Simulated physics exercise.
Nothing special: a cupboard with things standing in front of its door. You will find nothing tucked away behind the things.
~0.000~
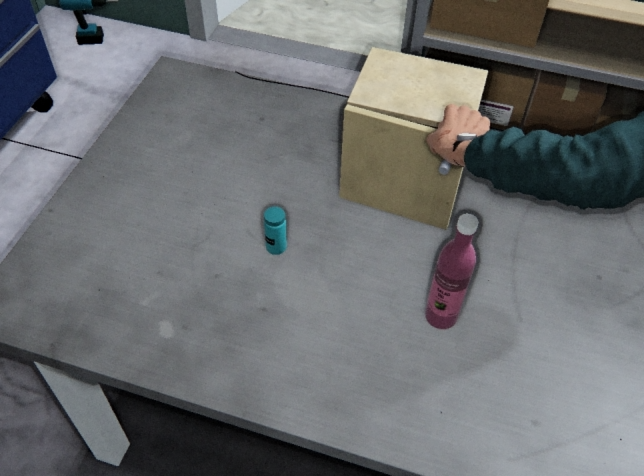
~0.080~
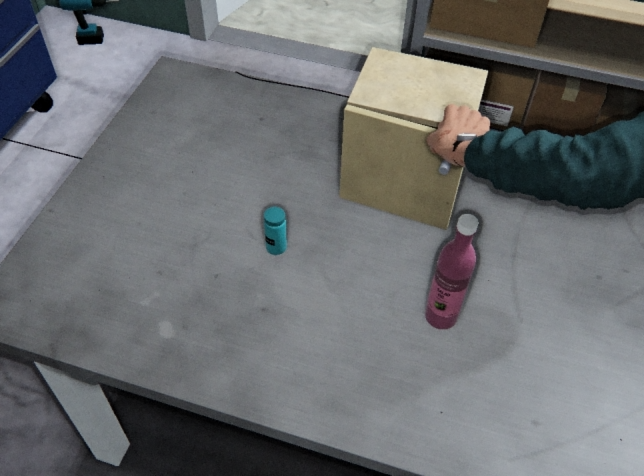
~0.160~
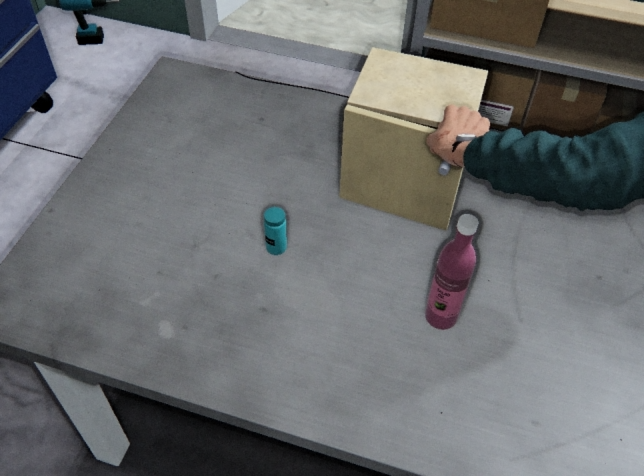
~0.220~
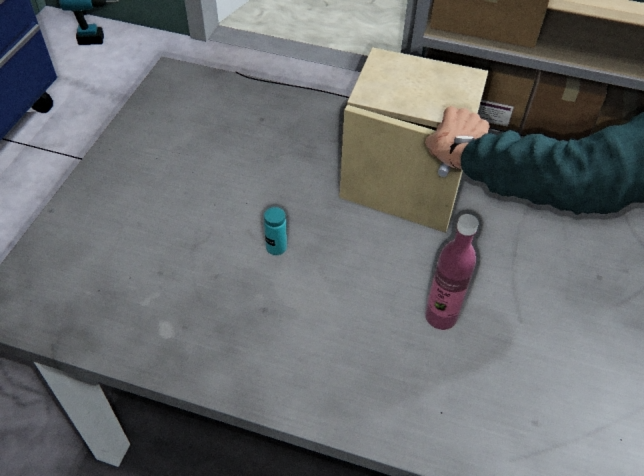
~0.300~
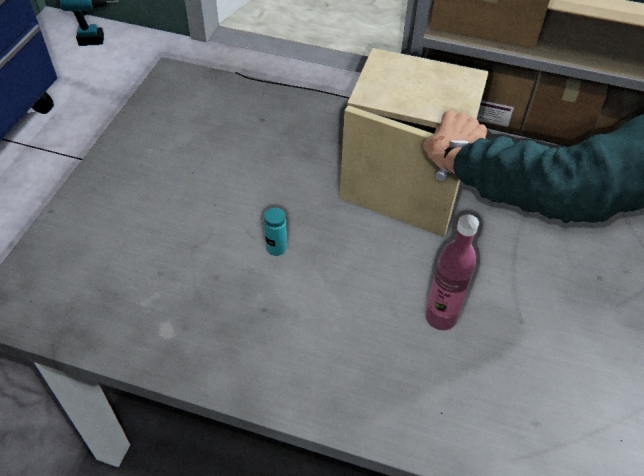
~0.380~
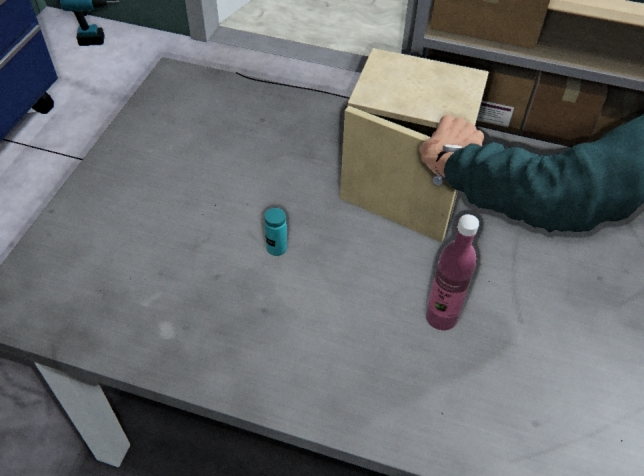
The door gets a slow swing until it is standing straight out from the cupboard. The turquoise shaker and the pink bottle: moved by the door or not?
Outcome - turquoise shaker: Not moved; pink bottle: Not moved.
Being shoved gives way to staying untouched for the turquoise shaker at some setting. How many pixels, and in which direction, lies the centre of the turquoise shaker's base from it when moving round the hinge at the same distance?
Around 36 pixels to the right.
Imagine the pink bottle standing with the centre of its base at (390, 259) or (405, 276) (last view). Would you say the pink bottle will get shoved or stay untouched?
In order, the pink bottle gets bumped, then gets bumped.
Around 0.94 s, door 37° open; turquoise shaker at rest near (276, 232); pink bottle at rest near (454, 274).
Around 1.60 s, door 67° open; turquoise shaker at rest near (276, 232); pink bottle at rest near (454, 274).
Around 2.16 s, door 90° open; turquoise shaker at rest near (276, 232); pink bottle at rest near (454, 274).
Finally (2.6 s), the turquoise shaker remains where it is, near (276, 232); the pink bottle remains where it is, near (454, 274).
